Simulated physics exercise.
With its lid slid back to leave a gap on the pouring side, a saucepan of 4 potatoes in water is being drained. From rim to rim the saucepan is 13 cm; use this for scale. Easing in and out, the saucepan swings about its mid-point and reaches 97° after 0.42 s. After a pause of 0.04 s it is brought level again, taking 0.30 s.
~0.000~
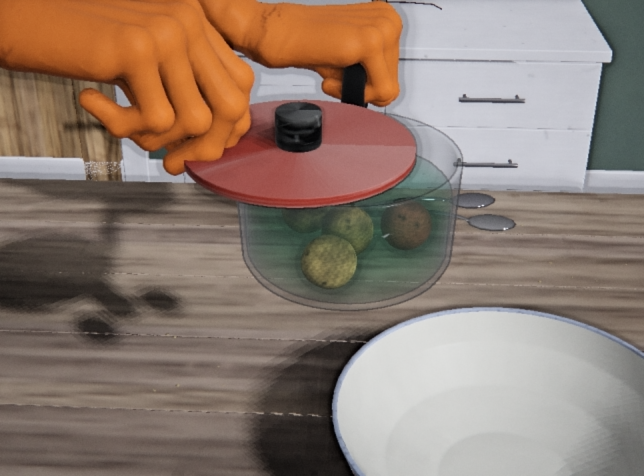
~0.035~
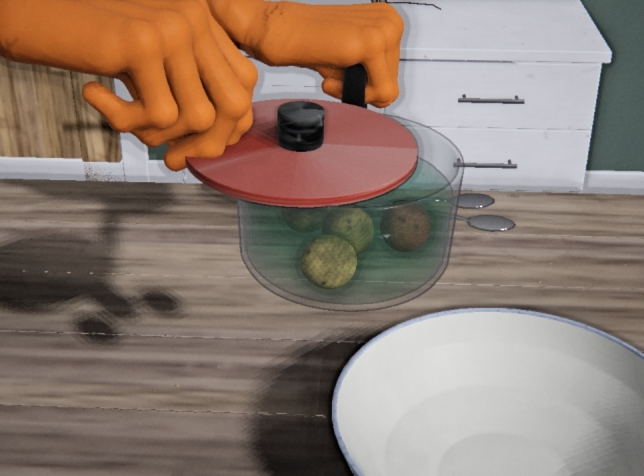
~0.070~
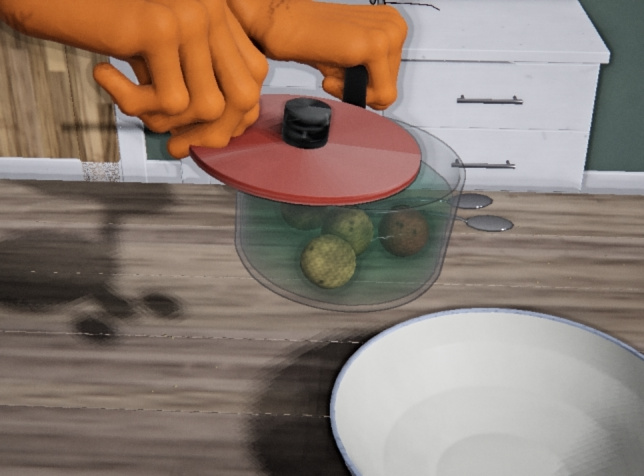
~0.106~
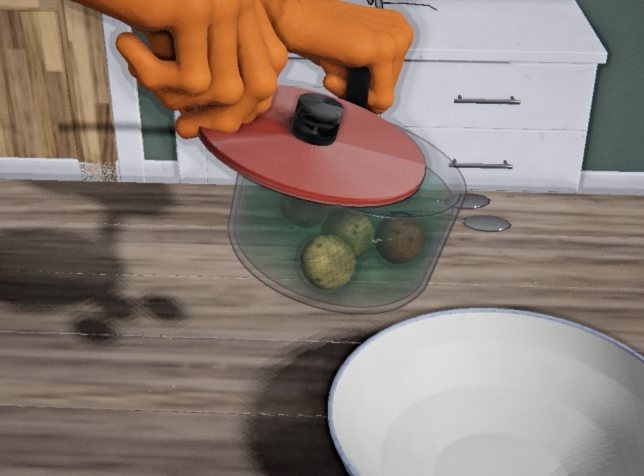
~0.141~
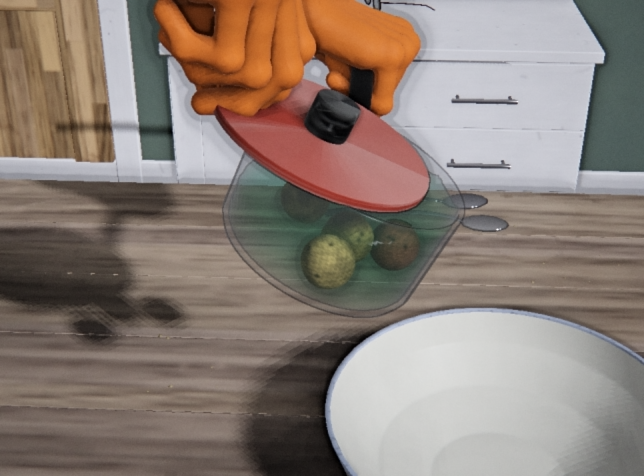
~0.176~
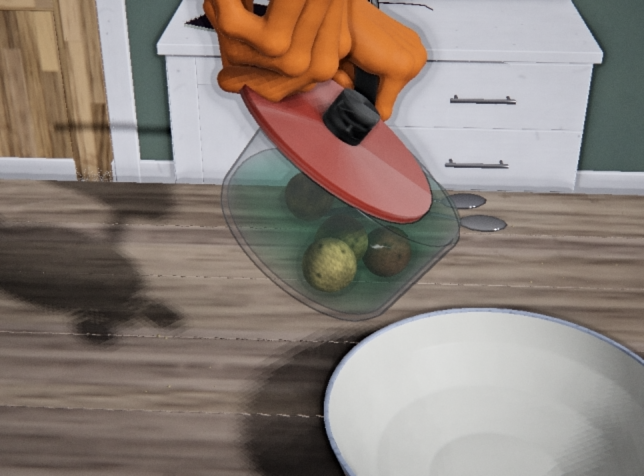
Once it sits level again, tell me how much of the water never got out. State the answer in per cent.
Around 24 out of every 100 parts of the water never got out.
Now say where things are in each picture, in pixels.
In the first picture, it leans 0°; its right rim is at (460, 160); the water meets the walls at (242, 182) and (454, 188); the lid's edge is at (413, 149), 25 mm short of the rim.
In the second picture, it leans 2°; its right rim is at (461, 164); the water meets the walls at (243, 181) and (454, 189).
In the third picture, it leans 6°; its right rim is at (462, 173); the water meets the walls at (241, 180) and (455, 192).
In the fourth picture, it leans 14°; its right rim is at (463, 188); the water meets the walls at (241, 178) and (456, 196).
In the fifth picture, it leans 25°; its right rim is at (461, 207); the water meets the walls at (237, 177) and (460, 200).
In the sixth picture, it leans 36°; its right rim is at (456, 228); the water meets the walls at (231, 173) and (443, 203); 2 per cent is over the edge; the lid's edge is at (427, 196), 25 mm short of the rim.
After 0.32 s the tilt is 85° and 61 per cent of the water is still in the saucepan.
After 0.43 s the tilt is 97° and 35 per cent of the water is still in the saucepan.
After 0.55 s the tilt is 79° and 26 per cent of the water is still in the saucepan.
After 0.67 s the tilt is 20° and 24 per cent of the water is still in the saucepan.
In the end 24 per cent of the water is still in the saucepan.
